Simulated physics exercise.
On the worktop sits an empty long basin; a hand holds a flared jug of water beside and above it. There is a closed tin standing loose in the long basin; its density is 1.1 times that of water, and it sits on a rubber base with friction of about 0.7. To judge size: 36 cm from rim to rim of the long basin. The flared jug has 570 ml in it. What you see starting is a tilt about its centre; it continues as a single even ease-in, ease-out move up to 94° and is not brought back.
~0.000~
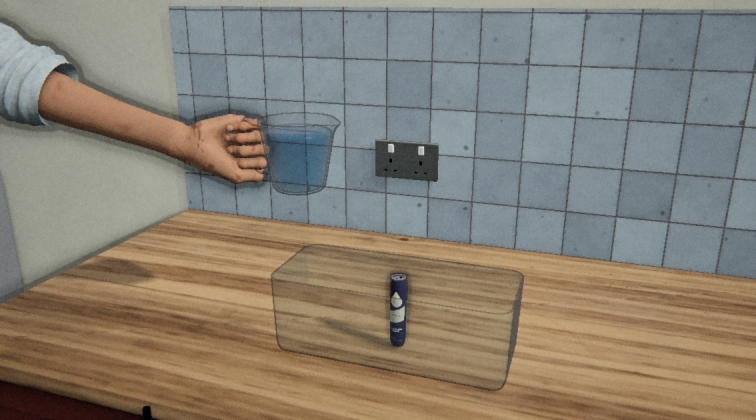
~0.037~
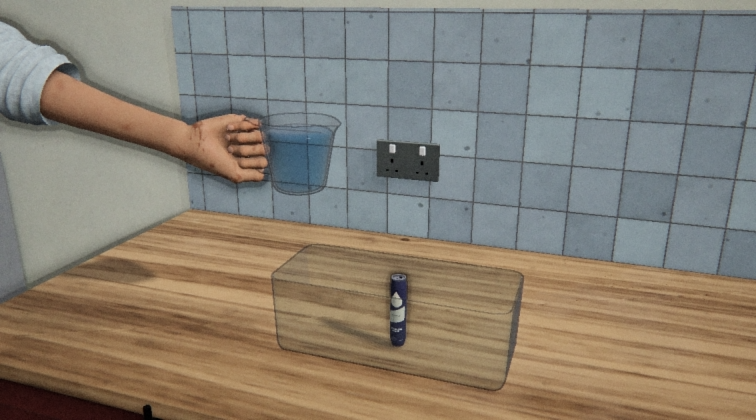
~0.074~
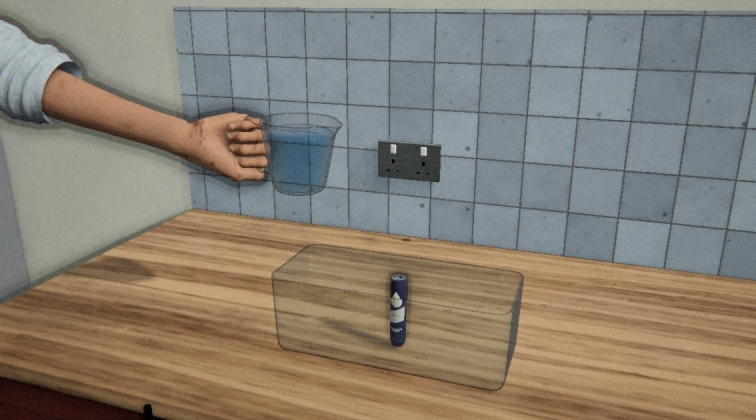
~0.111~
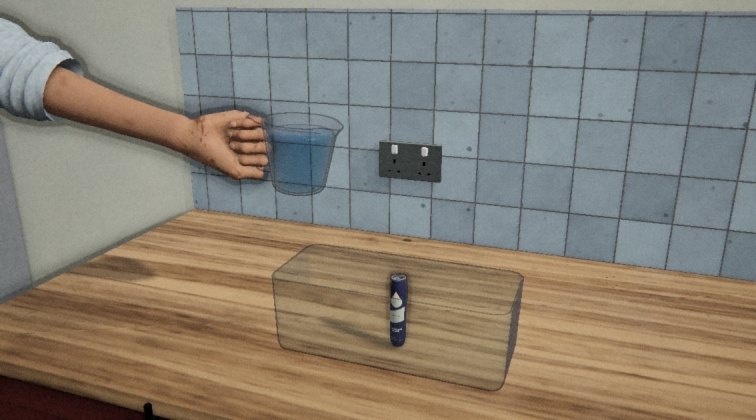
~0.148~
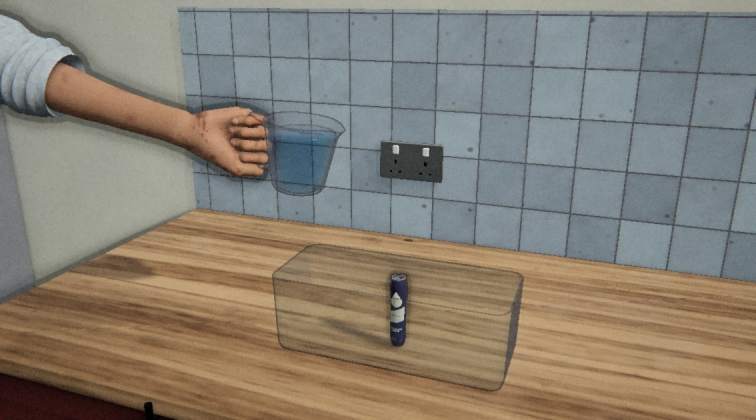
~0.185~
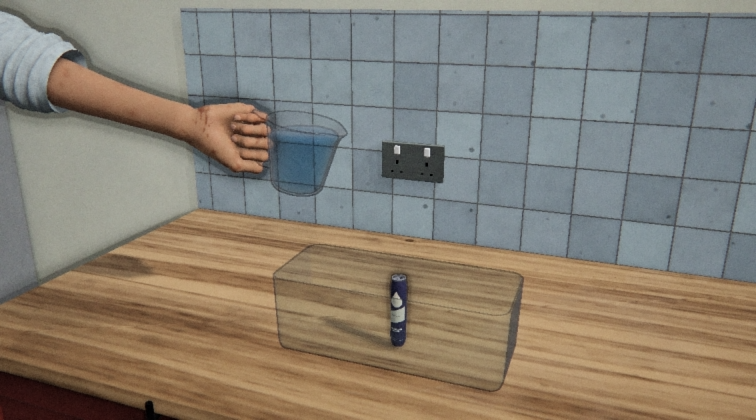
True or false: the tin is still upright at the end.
False.
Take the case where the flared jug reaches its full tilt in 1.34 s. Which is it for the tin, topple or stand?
Tips over.
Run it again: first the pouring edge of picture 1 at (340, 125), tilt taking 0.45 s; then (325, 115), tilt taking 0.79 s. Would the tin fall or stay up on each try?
Trial 1 - tin tips; trial 2 - tin tips.
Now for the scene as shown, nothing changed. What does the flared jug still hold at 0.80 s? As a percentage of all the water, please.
About 22 percent.
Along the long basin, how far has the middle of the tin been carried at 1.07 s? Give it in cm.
The tin is about 11 cm from where it started.
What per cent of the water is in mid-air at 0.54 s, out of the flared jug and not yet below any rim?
Around 24 percent.
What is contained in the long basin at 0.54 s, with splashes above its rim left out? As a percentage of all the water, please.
Around 3 percent.
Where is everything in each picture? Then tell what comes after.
In the first picture, tilt 0°; pouring edge (339, 124); surface from (268, 127) to (332, 132); the long basin's rim runs from (290, 261) to (518, 294); the tin's top is at (399, 280).
In the second picture, tilt 0°; pouring edge (340, 124); surface from (269, 127) to (333, 133).
In the third picture, tilt 2°; pouring edge (341, 126); surface from (270, 127) to (333, 134).
In the fourth picture, tilt 4°; pouring edge (342, 128); surface from (272, 127) to (334, 135).
In the fifth picture, tilt 7°; pouring edge (344, 131); surface from (274, 128) to (337, 136).
In the sixth picture, tilt 10°; pouring edge (346, 134); surface from (276, 128) to (339, 136).
After 0.54 s the tilt is 65° and 73 per cent is still to pour; the tin stands where it began.
After 0.80 s the tilt is 93° and 23 per cent is still to pour; the tin leans 18°.
After 1.07 s the tilt is 94° and 3 per cent is still to pour; the tin lies on its side.
After 1.36 s the tilt is 94° and 0 per cent is still to pour; the tin lies on its side.
In the end the tin lies on its side.
